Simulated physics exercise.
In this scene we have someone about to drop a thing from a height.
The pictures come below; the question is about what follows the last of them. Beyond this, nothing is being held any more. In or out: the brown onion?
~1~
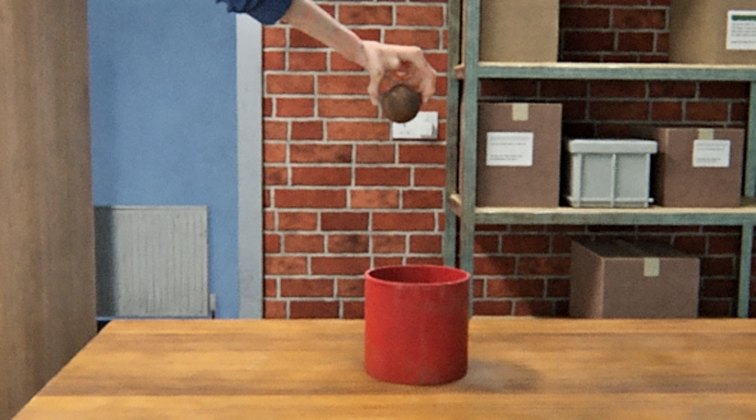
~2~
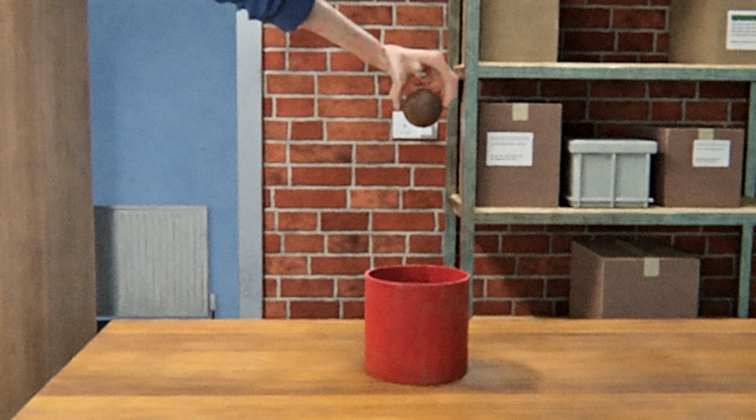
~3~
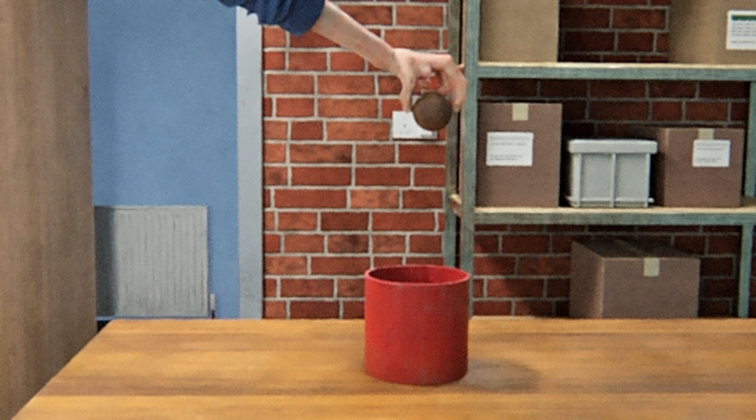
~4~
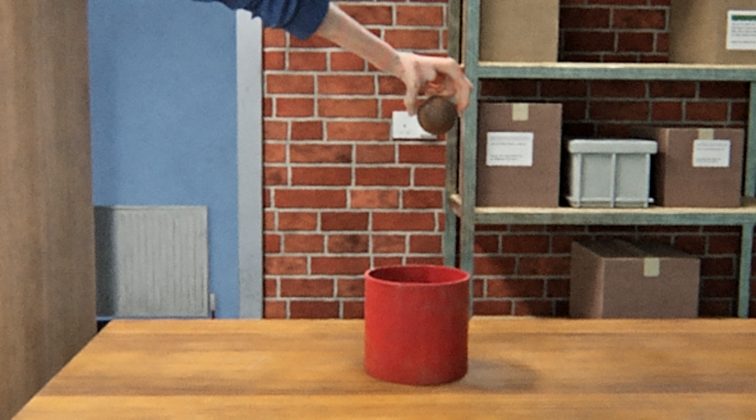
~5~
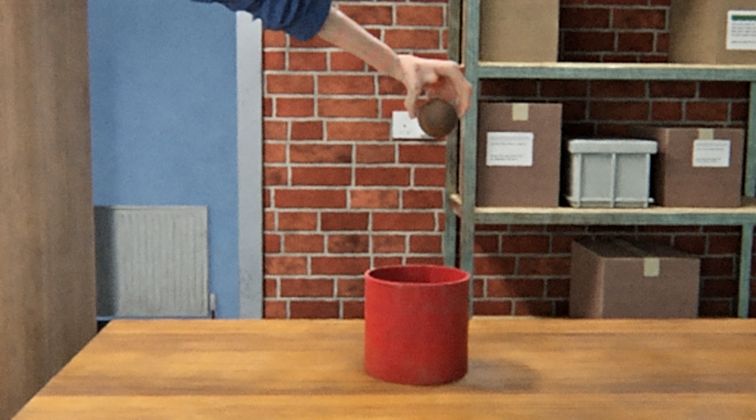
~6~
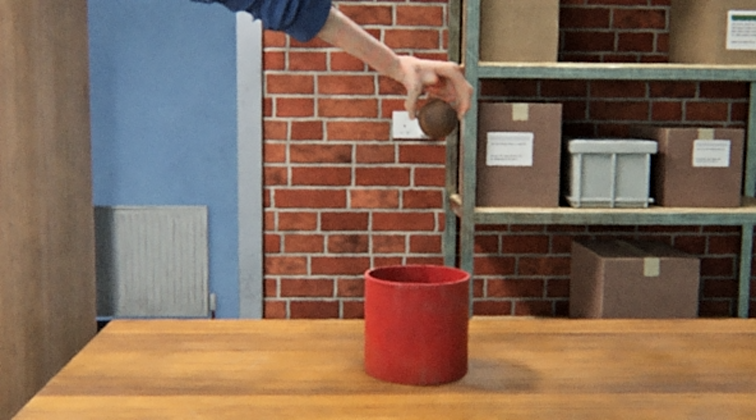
It winds up in.
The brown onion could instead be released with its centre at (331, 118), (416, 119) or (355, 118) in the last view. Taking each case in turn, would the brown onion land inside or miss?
Falls outside, lands in it, falls outside.
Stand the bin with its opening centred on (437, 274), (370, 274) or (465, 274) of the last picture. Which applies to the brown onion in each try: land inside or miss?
First it gets in, next it goes wide, finally it gets in.
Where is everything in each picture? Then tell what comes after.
Still on the way; brown onion (401, 104); bin (417, 322), in the first picture.
Still on the way; brown onion (422, 108); bin (417, 322), in the second picture.
Still on the way; brown onion (432, 112); bin (417, 322), in the third picture.
Still on the way; brown onion (437, 115); bin (417, 322), in the fourth picture.
Still on the way; brown onion (437, 118); bin (417, 322), in the fifth picture.
In place, still held; brown onion (437, 119); bin (417, 322), in the sixth picture.
Then, 0.22 s later than the last frame, brown onion dropping near (436, 211).
When it is over, the brown onion is caught, near (433, 347).
